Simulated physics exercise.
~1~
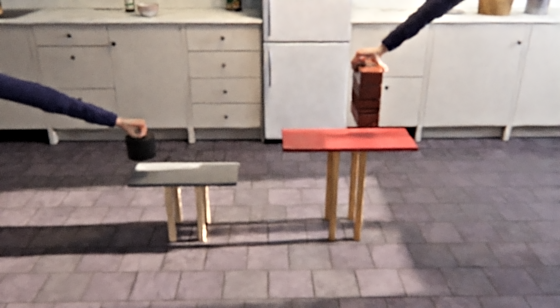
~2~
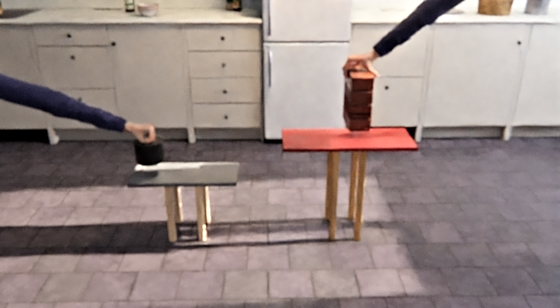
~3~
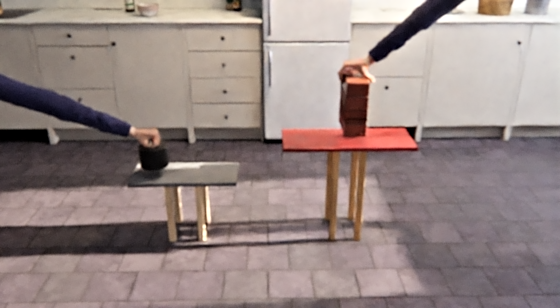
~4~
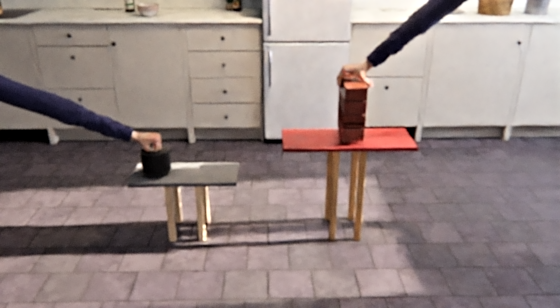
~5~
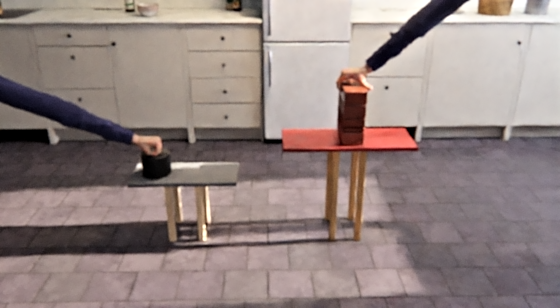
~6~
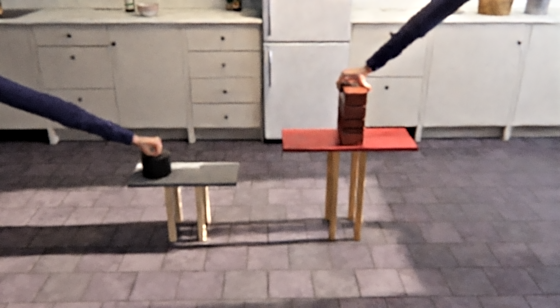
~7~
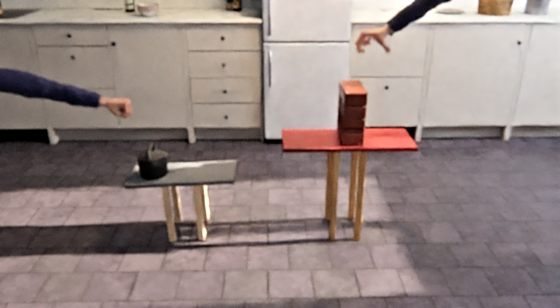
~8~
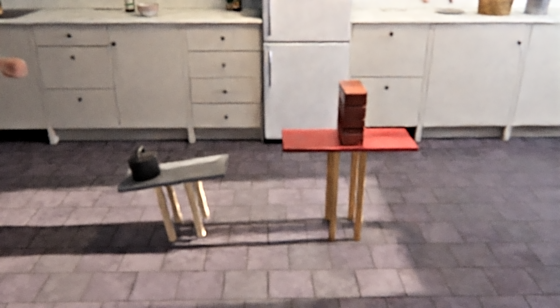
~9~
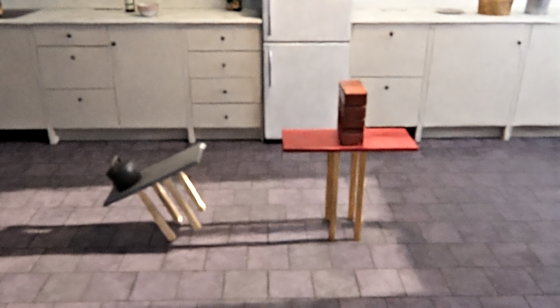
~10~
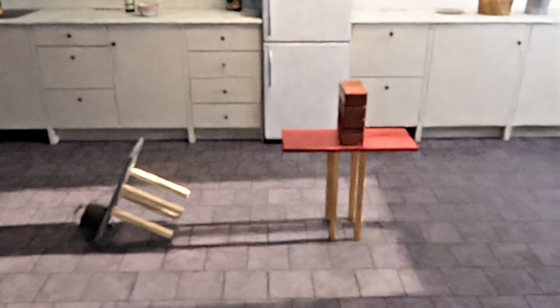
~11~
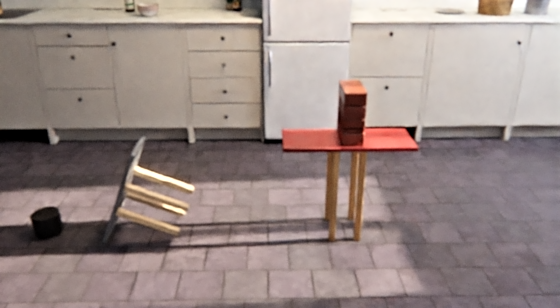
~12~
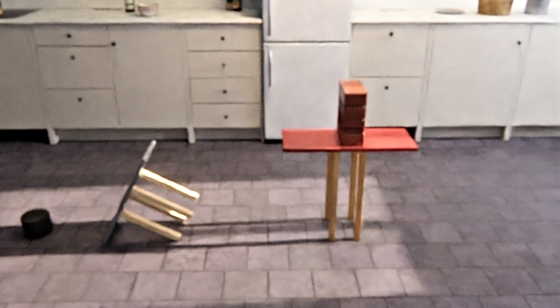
A small grey table tips over leftward after hands release a dark round object and bricks.
